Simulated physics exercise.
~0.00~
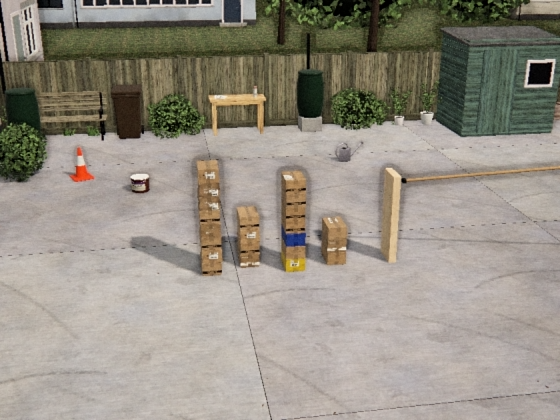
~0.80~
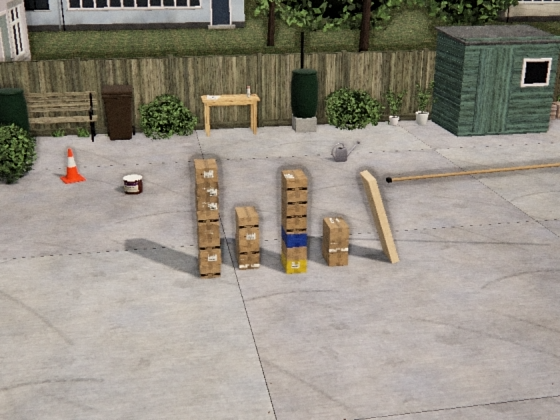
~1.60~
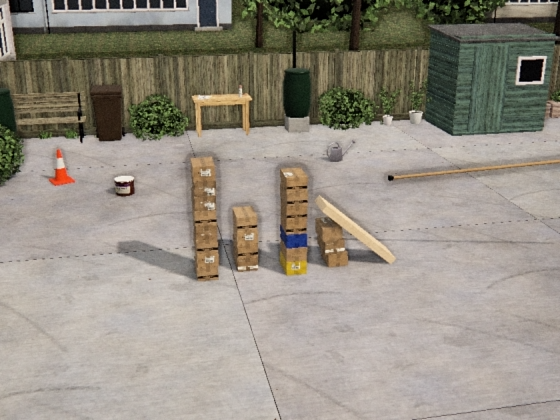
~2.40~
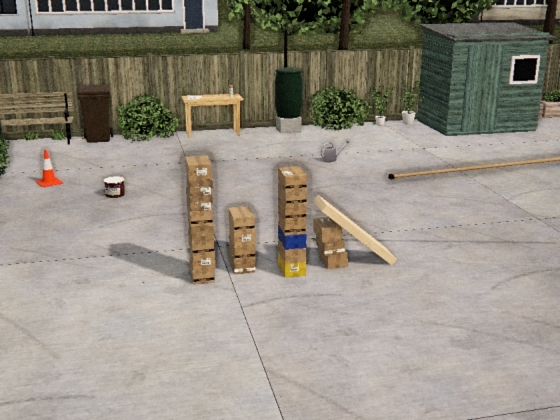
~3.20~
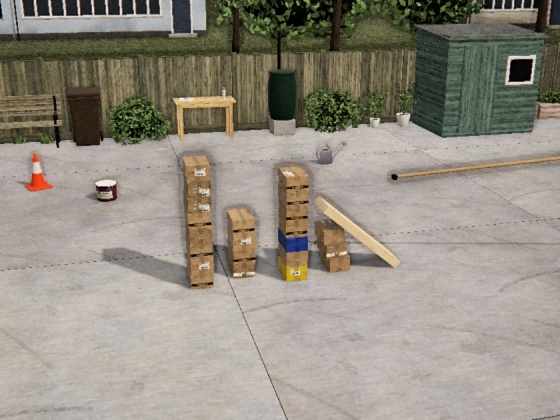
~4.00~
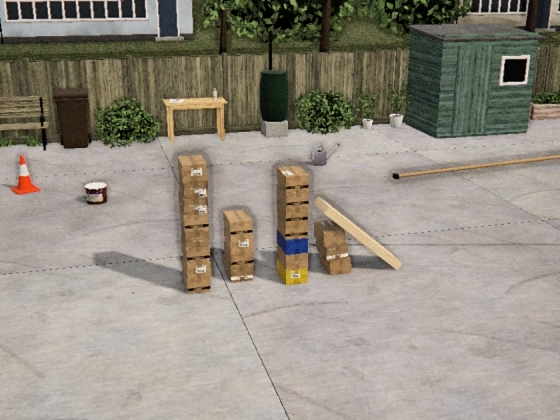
The video shows four stacks of brown parcels, one including a blue and a yellow parcel, on a paved yard beside an upright wooden board. The board tips left onto the shortest stack and comes to rest leaning there, while all the stacks stay standing.
